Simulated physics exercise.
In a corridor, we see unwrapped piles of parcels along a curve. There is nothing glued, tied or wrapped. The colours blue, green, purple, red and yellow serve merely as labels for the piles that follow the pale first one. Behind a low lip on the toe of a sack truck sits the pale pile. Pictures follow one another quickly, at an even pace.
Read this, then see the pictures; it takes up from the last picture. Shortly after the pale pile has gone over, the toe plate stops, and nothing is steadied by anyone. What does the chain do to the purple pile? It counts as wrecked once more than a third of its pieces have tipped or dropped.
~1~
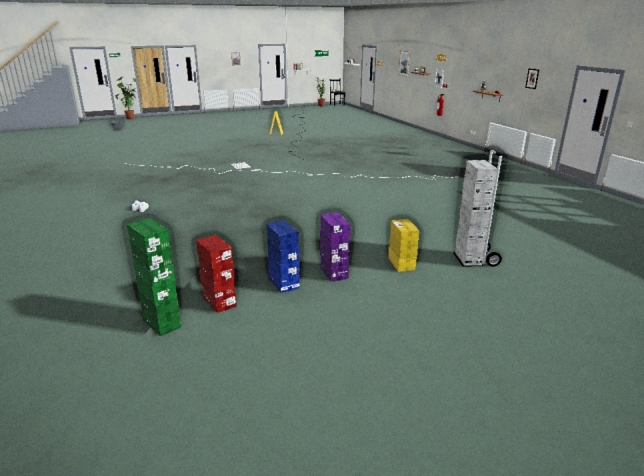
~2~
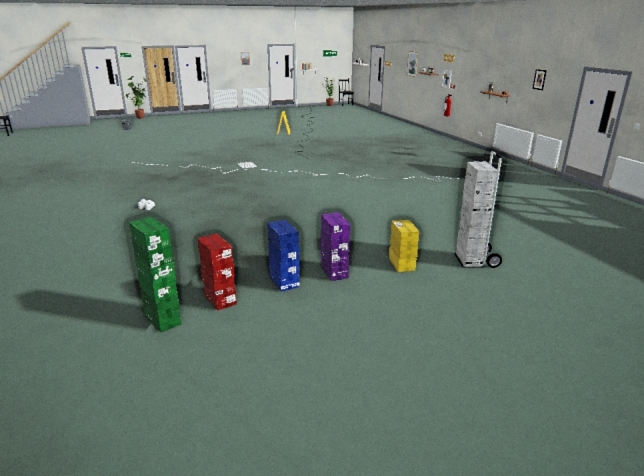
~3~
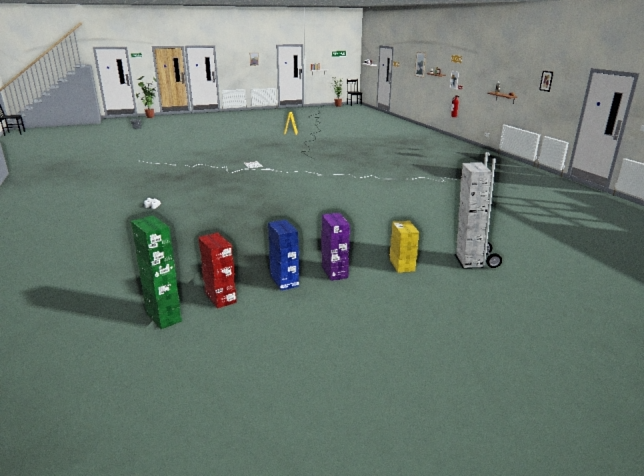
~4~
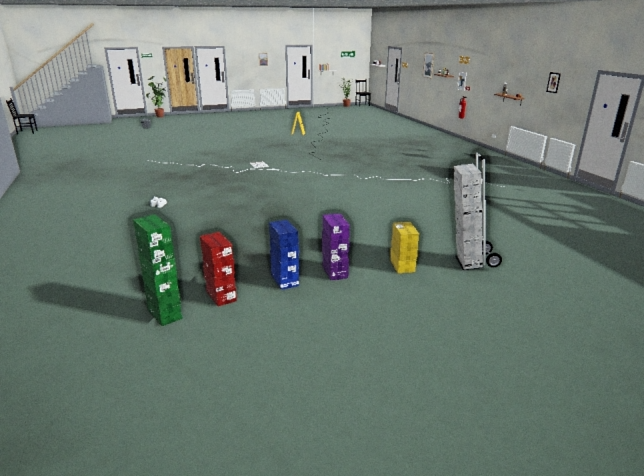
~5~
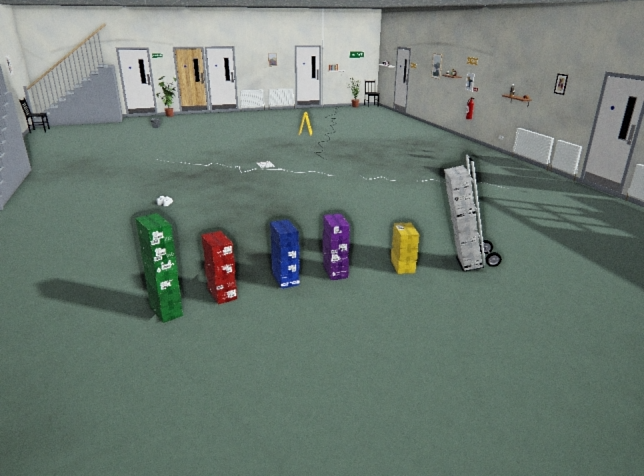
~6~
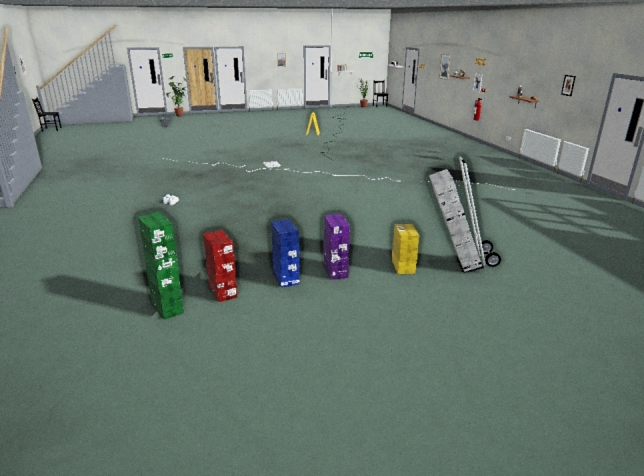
It leaves it standing.
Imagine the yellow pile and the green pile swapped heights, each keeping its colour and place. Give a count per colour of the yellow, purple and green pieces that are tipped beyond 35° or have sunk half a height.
It comes to yellow 5, then purple 3, then green 0.
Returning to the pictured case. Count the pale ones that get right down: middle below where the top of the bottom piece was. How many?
That would be 4 in total.
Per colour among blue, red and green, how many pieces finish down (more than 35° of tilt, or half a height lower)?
Once everything settles, the down count is blue 0, red 0 and green 0.
Shortly afterwards, 1 of the pale pile down; none of the 4 purple parcels down (0 of 21 in all colours); top purple parcel unmoved.
Next, 7 of the pale pile down; none of the 4 purple parcels down (0 of 21 in all colours); top purple parcel unmoved.
Some moments later, 7 of the pale pile down; none of the 4 purple parcels down (0 of 21 in all colours); top purple parcel unmoved; top yellow parcel half its height from its place.
Afterwards, 7 of the pale pile down; none of the 4 purple parcels down (2 of 21 in all colours); top purple parcel unmoved; top yellow parcel on its side.
In the end, 7 of the pale pile down; none of the 4 purple parcels down (2 of 21 in all colours); top purple parcel unmoved; top yellow parcel on its side. From the last view, middles, top purple parcel near (336, 227), top yellow parcel near (368, 258).
